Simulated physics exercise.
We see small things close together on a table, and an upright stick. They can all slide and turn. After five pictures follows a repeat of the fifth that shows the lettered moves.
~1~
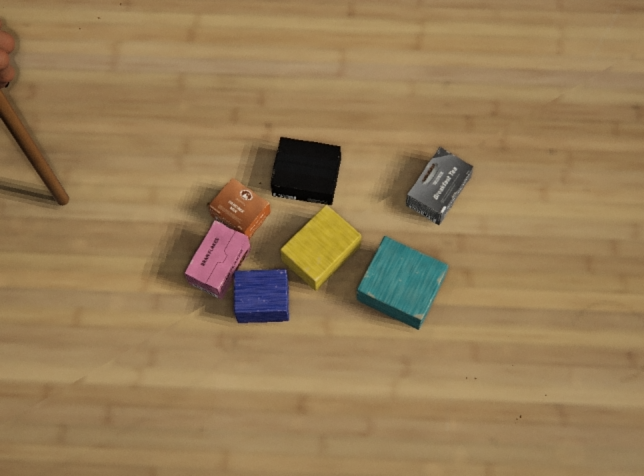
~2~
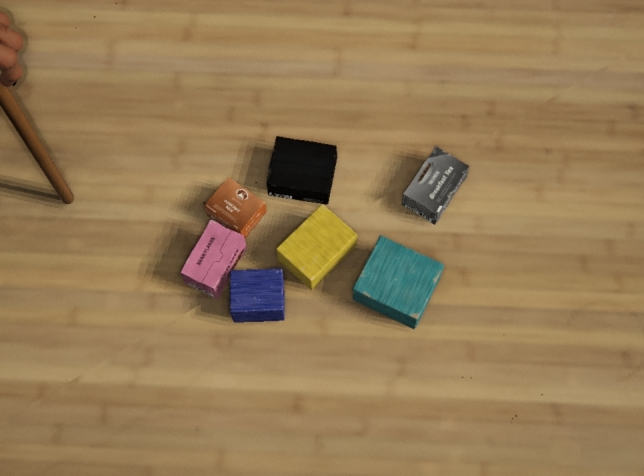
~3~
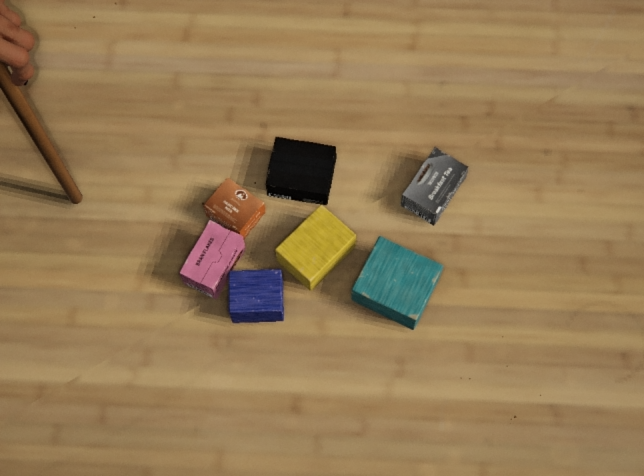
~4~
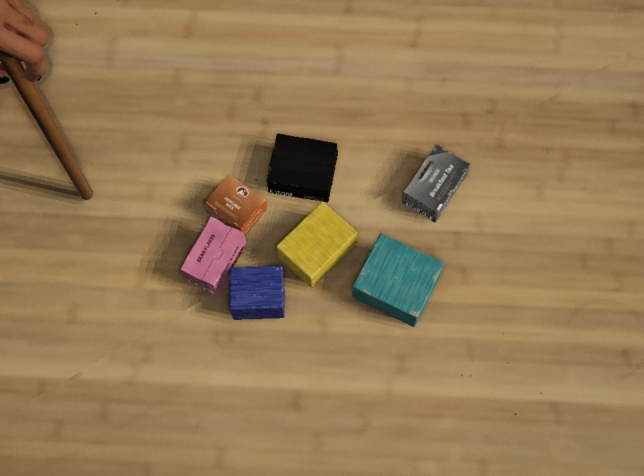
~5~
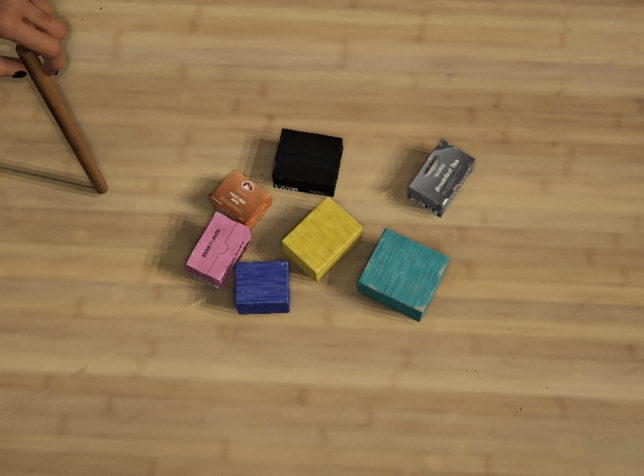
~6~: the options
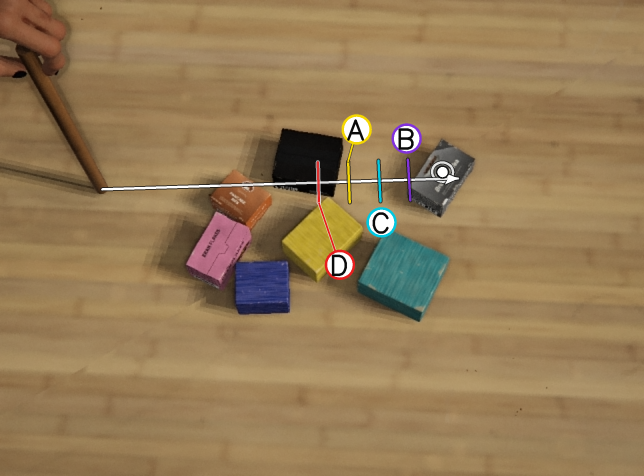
On a pale wooden table seen from above, small boxes and packets sit close together. A black box lies at the back, an orange and a pink packet at the left, a blue block in front, a yellow block in the middle, and turquoise and grey ones at the right. A hand at upper left moves a brown stick slowly rightward, touching nothing, while the view shifts slightly.
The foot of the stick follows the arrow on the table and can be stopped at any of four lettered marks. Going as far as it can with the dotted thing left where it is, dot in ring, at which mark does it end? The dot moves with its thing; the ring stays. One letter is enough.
As far as tick B.
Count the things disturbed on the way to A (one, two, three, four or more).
It has moved two.
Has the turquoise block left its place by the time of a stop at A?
No.
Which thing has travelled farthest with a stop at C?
The black box has gone farthest.
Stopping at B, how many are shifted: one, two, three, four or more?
In all, two.
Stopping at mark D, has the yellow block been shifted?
By then, no.
On the copy, A at (349, 182); B at (409, 180); C at (379, 180); D at (318, 183); the arrow from (102, 189) to (458, 179); the white dot at (442, 172).
On B. First, foot of the stick (212, 187).
Then, foot of the stick (321, 183); black box (347, 152); orange packet (265, 212).
Finally, foot of the stick (409, 181); black box (373, 138); orange packet (265, 212); the dot is still in its ring.
By contrast, A keeps the dot in but is short; C keeps the dot in but is short; D keeps the dot in but is short.
